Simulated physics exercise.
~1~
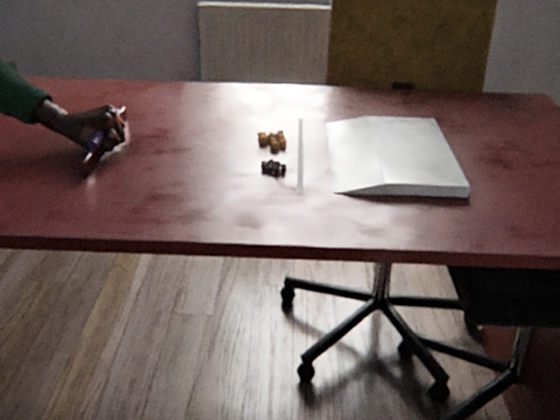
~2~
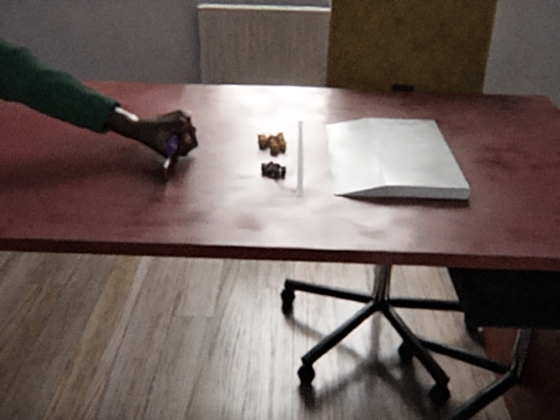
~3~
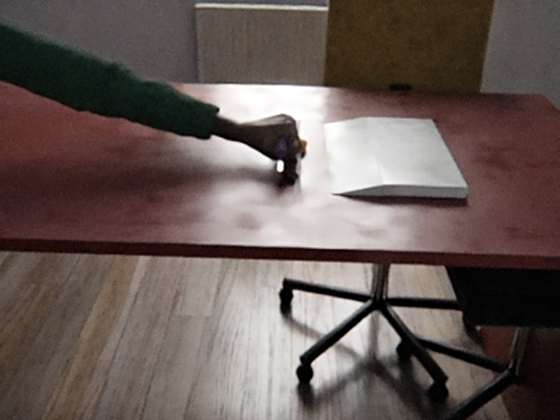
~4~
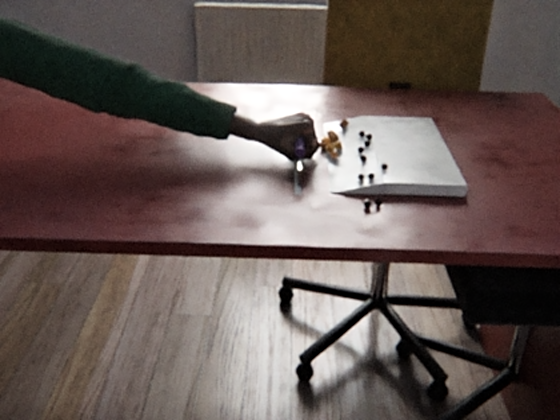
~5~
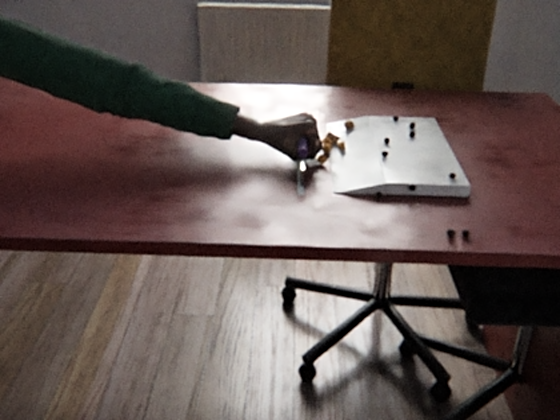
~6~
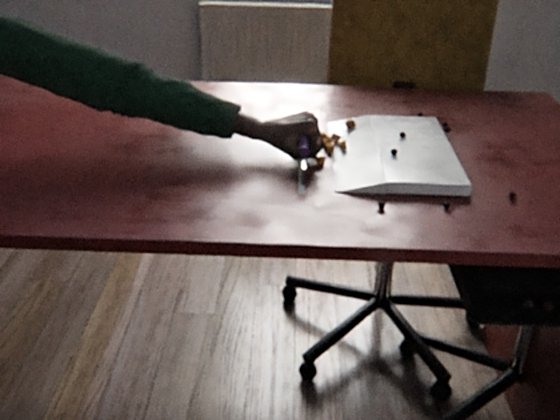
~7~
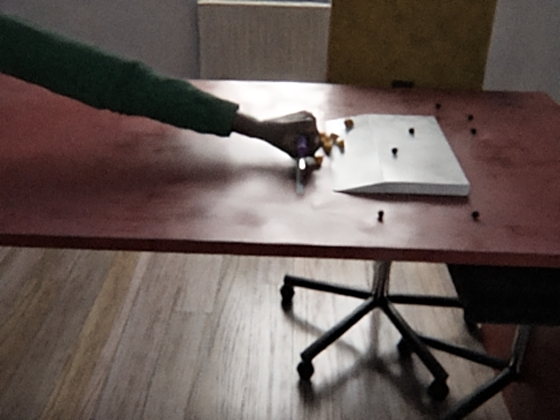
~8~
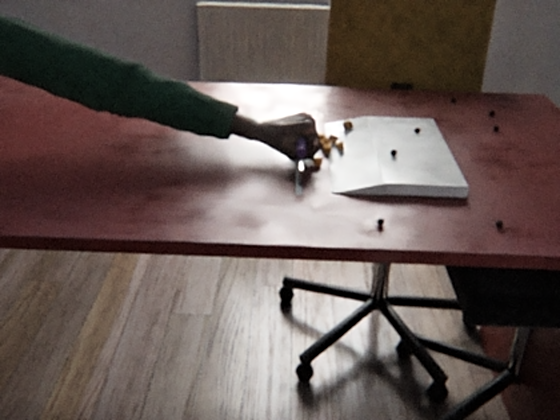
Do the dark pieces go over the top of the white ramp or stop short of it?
Most of the dark pieces go over the top of the ramp, while the orange pieces fall short of the top and stay near its left edge.
